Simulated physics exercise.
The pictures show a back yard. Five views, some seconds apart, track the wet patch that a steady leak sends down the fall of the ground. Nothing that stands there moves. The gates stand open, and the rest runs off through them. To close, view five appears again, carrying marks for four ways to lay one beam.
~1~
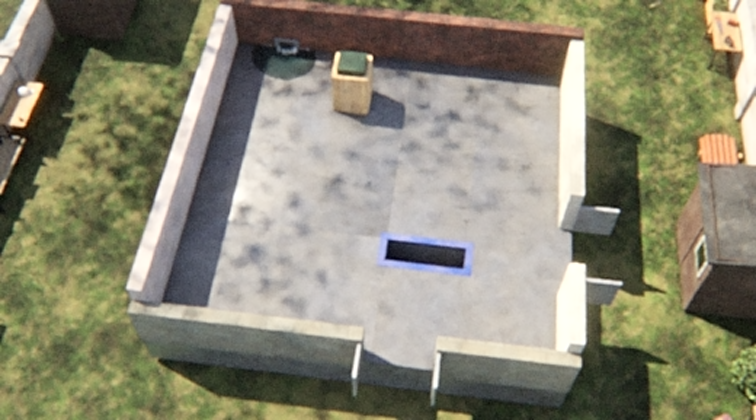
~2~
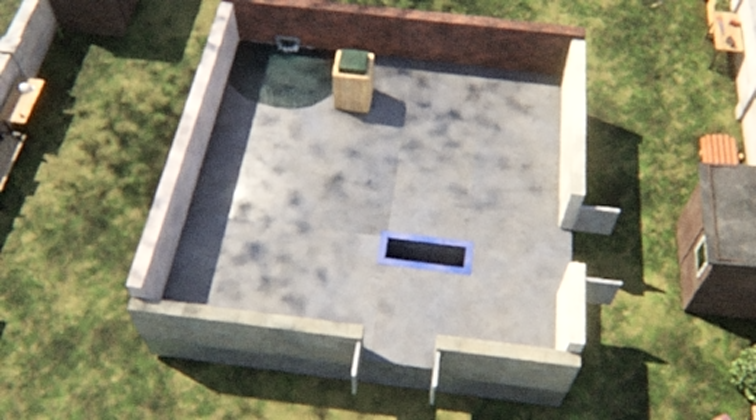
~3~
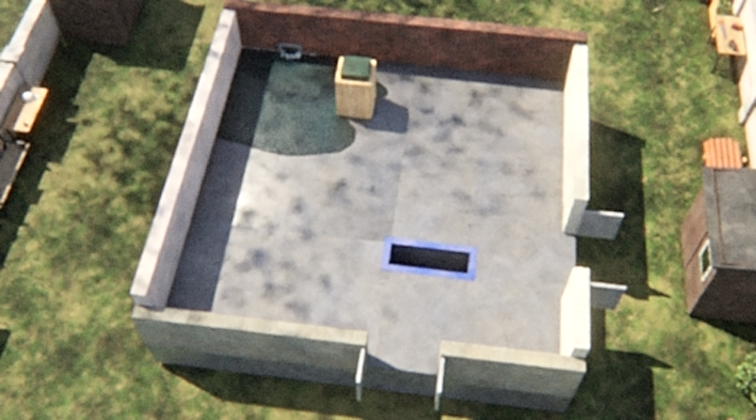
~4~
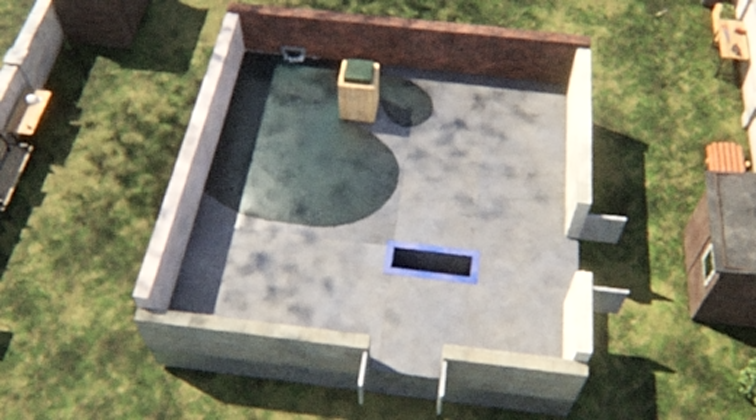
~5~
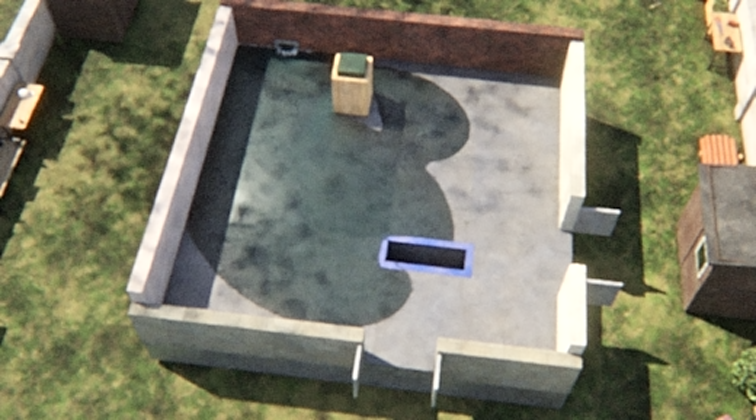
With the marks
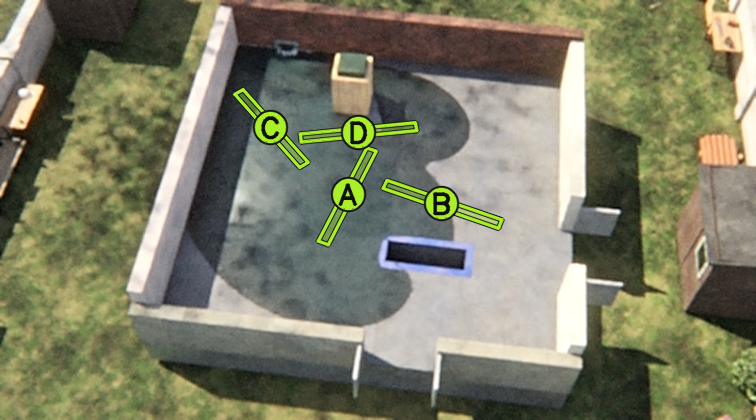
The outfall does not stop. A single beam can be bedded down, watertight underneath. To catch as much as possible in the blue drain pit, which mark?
The best place is C.
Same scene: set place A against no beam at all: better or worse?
It is worse.
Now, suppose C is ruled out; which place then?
B it is.
On the marked copy, A from (323, 242) to (371, 149); B from (385, 184) to (500, 224); C from (238, 91) to (303, 164); D from (300, 137) to (416, 126).
If A is chosen, about 14 % of the stream goes into the blue drain pit, about 83 % out by the gates.
If B is chosen, about 23 % of the stream goes into the blue drain pit, about 71 % out by the gates.
If C is chosen, about 41 % of the stream goes into the blue drain pit, about 54 % out by the gates.
If D is chosen, about 16 % of the stream goes into the blue drain pit, about 81 % out by the gates.
